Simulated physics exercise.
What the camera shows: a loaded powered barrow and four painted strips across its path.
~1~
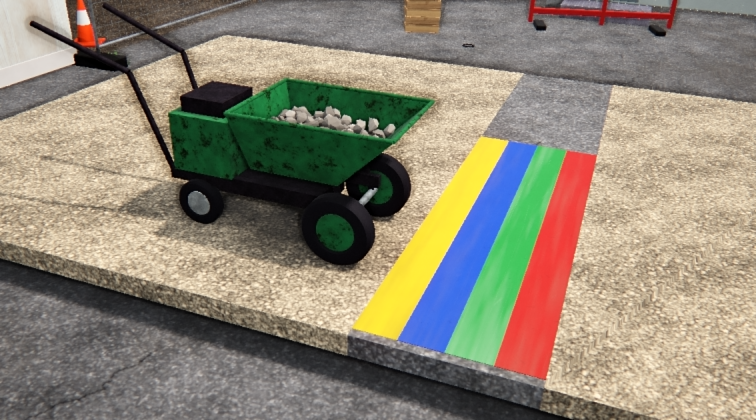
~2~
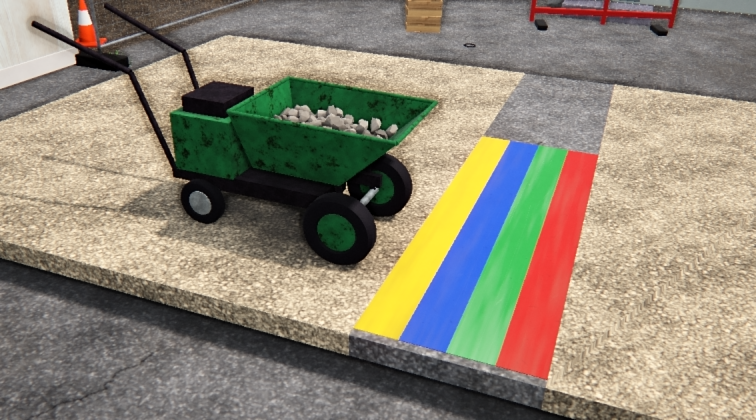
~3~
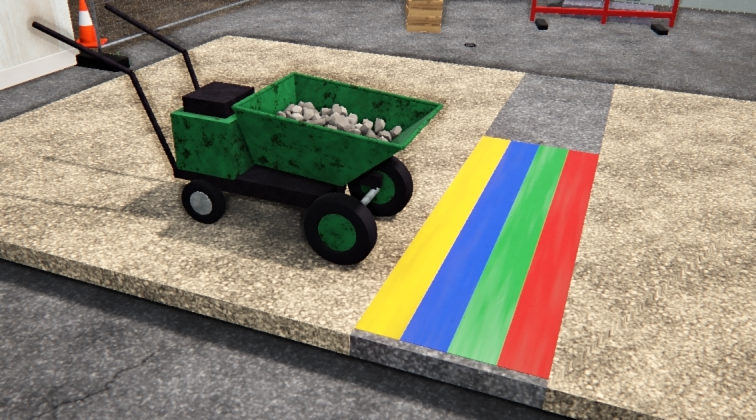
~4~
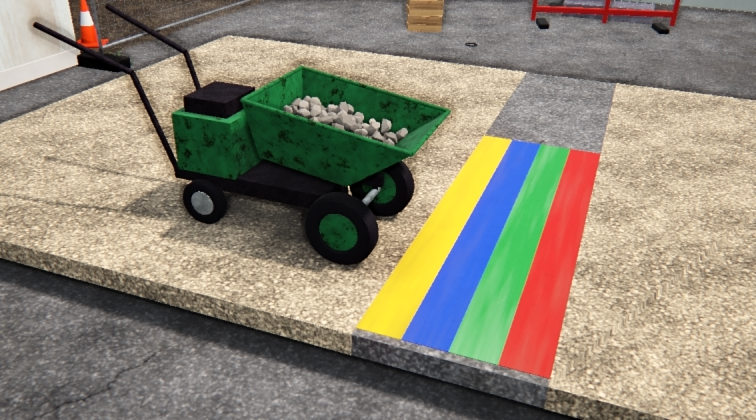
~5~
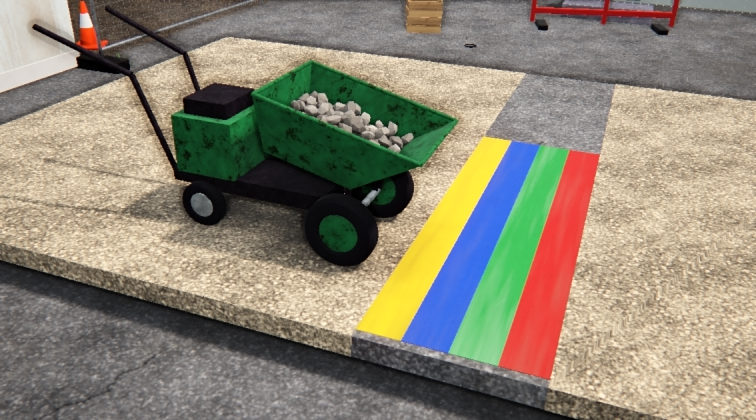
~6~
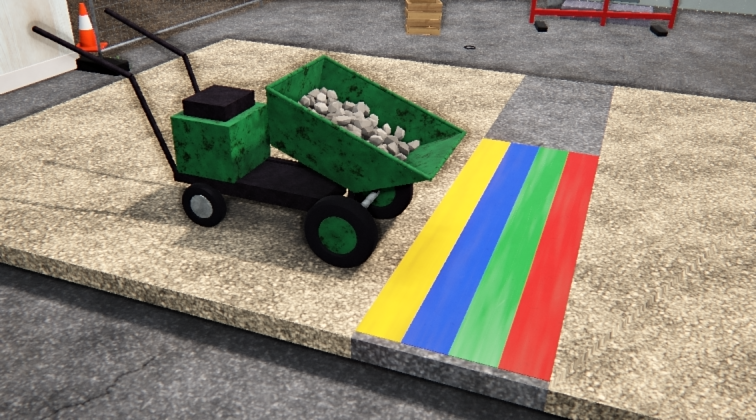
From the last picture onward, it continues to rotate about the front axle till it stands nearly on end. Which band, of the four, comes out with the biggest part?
The green band comes out ahead.
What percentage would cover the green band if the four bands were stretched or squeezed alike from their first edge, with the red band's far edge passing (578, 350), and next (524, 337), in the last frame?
I'd say about 40 % for the first and about 30 % for the second.
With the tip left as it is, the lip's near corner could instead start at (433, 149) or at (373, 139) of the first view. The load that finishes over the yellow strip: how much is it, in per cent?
Try 1 about 0 %, try 2 about 0 %.
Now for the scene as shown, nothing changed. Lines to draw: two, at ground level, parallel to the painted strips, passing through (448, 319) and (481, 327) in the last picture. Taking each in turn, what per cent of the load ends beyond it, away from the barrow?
In order: 60 per cent, then 40 per cent.
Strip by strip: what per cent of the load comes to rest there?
Yellow strip around 0, blue strip around 15, green strip around 35, red strip around 15.
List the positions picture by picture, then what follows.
The first frame shows lip of the skip at (393, 142), level; top of the load at (312, 127), broken stones; yellow strip at (395, 300); blue strip at (438, 311); green strip at (483, 322); red strip at (531, 334).
The second frame shows lip of the skip at (396, 144), tipped barely; top of the load at (314, 126).
The third frame shows lip of the skip at (402, 148), tipped barely; top of the load at (309, 125).
The fourth frame shows lip of the skip at (411, 154), tipped a little; top of the load at (316, 122).
The fifth frame shows lip of the skip at (420, 165), tipped a little; top of the load at (323, 120).
The sixth frame shows lip of the skip at (430, 179), tipped clearly; top of the load at (321, 109); yellow strip at (398, 303); blue strip at (441, 313); green strip at (487, 324); red strip at (534, 335).
Soon after the last picture, skip tipped steeply; all in the skip.
A little later, skip tipped right over; about two thirds in the skip; a small part over the blue strip; about a quarter over the green strip; a stray few over the red strip.
Later still, skip tipped right over; about a third in the skip; a small part over the blue strip; about a third over the green strip; about a quarter over the red strip; a stray few off the paint.
At rest, skip tipped right over; about a third in the skip; none over the yellow strip; about a quarter over the blue strip; about a third over the green strip; about a quarter over the red strip; a stray few off the paint.
